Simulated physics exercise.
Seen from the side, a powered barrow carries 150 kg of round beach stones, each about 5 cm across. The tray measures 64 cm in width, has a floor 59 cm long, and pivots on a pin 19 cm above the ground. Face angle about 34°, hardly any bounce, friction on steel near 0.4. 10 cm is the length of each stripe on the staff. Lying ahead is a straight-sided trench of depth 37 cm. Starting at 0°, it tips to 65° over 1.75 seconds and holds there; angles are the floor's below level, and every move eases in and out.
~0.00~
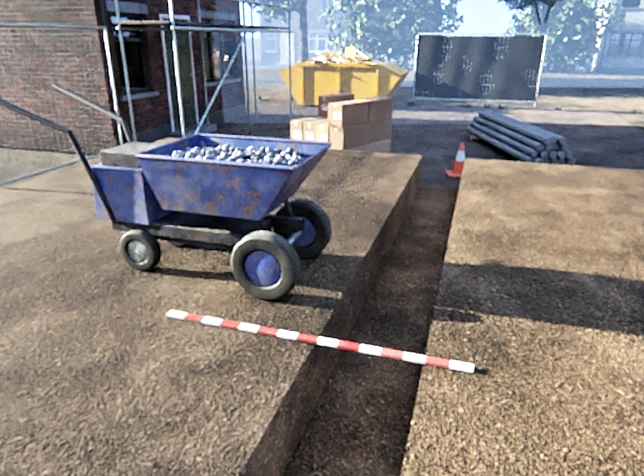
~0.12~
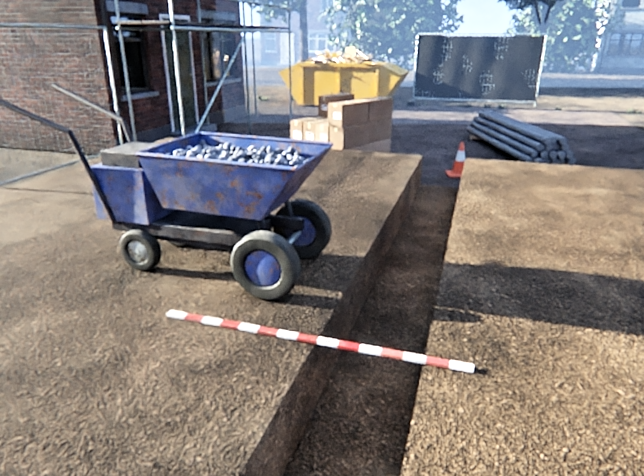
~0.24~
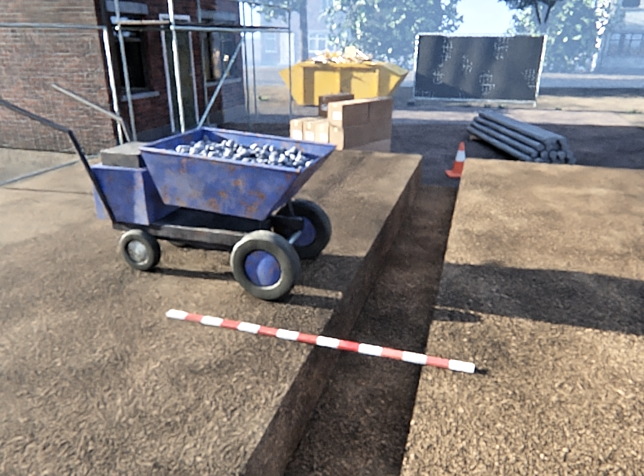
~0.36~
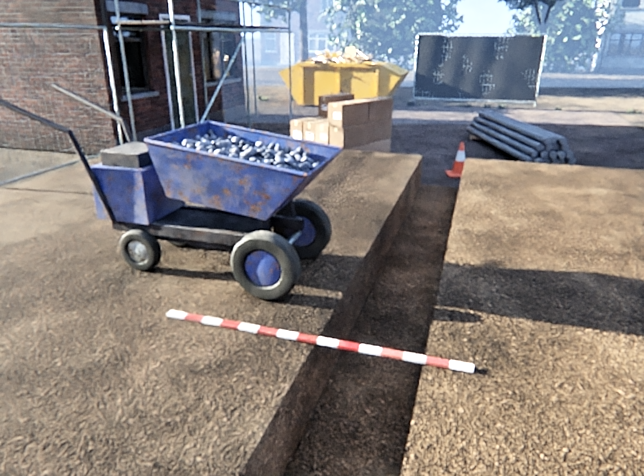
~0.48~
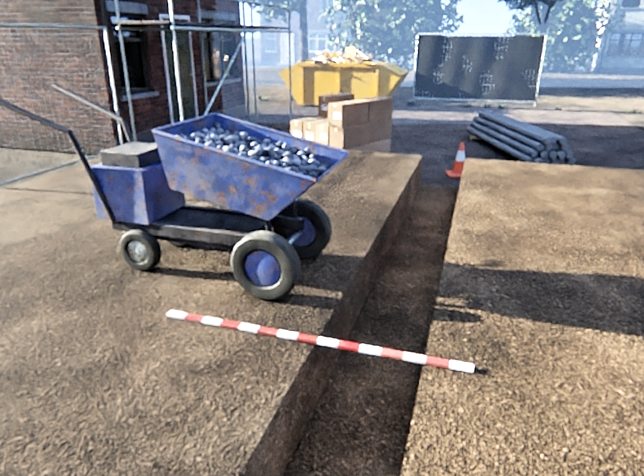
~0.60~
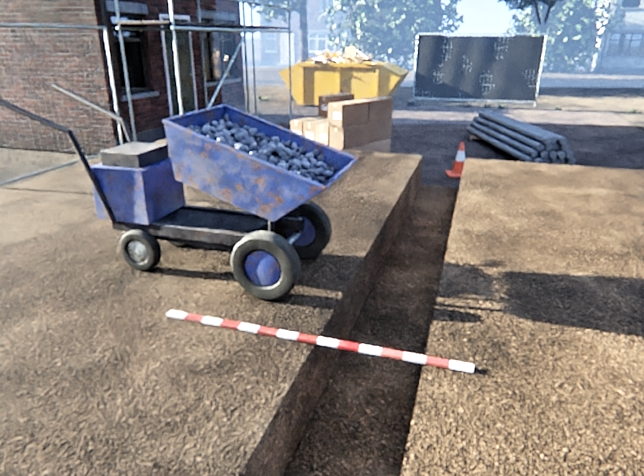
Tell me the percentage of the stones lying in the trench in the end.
Close to 86 %.
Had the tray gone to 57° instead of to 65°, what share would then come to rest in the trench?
Close to 65 per cent then.
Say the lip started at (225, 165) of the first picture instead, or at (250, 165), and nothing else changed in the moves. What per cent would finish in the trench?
From the first spot near 80, from the second near 100 per cent.
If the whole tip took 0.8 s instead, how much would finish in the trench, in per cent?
Roughly 70 per cent would.
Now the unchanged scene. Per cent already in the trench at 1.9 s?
About 35 per cent by then.
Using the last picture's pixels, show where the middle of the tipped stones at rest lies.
At about pixel (406, 337) in the last view.
After 1.3 s the floor is at 55°; 100 % in the tray; the foremost stones are at (379, 241).
After 1.9 s the floor is at 65°; 58 % in the tray, 35 % in the trench, 6 % past the trench; the foremost stones are at (478, 289).
After 2.2 s the floor is at 65°; 31 % in the tray, 55 % in the trench, 14 % past the trench; the foremost stones are at (556, 318).
After 4.2 s the floor is at 65°; 0 % in the tray, 86 % in the trench, 14 % past the trench; the foremost stones are at (601, 310).
